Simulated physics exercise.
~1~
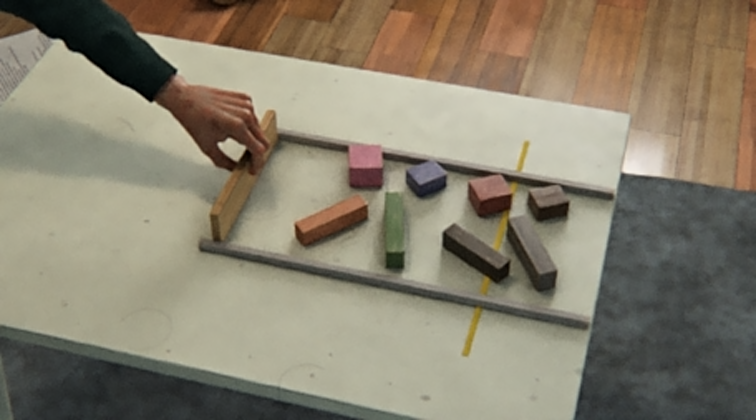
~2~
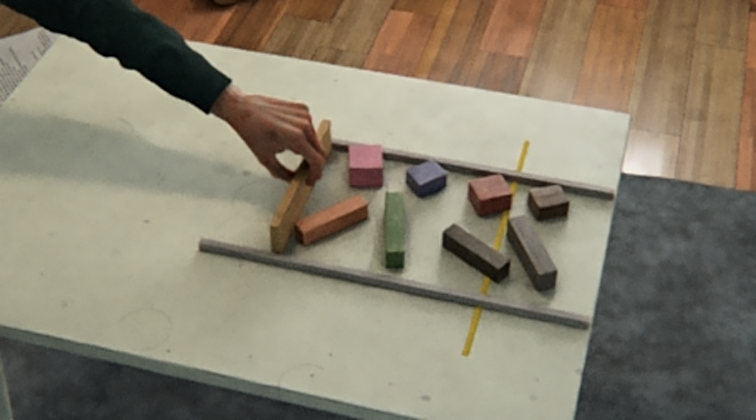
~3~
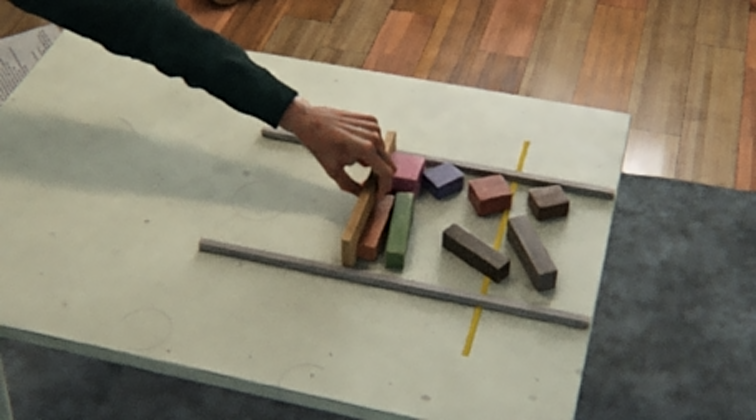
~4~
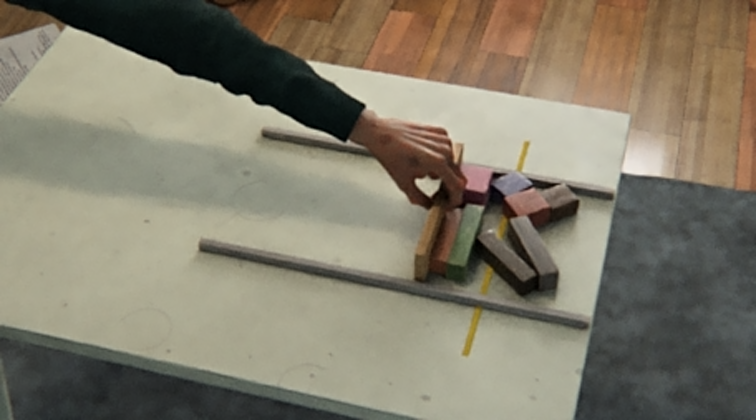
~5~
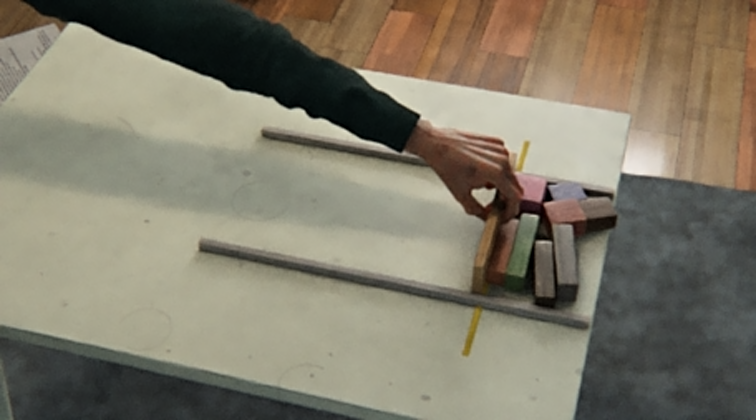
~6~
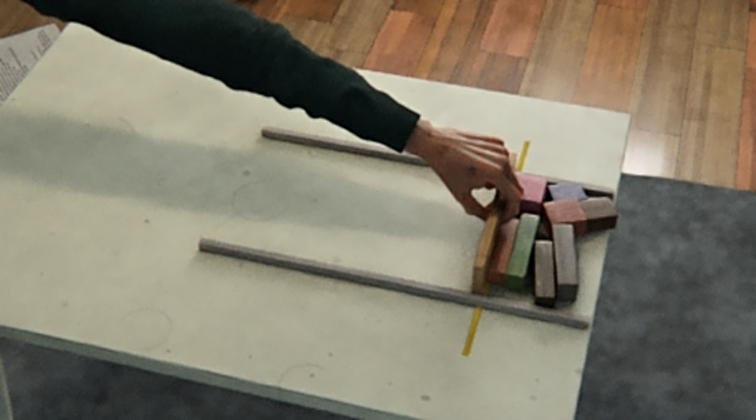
We see a hand slide an upright wooden board rightward between two rails on a table, gathering eight coloured blocks and bars ahead of it, until the board stops at the yellow tape with the pieces bunched near the table's edge and none fallen off.
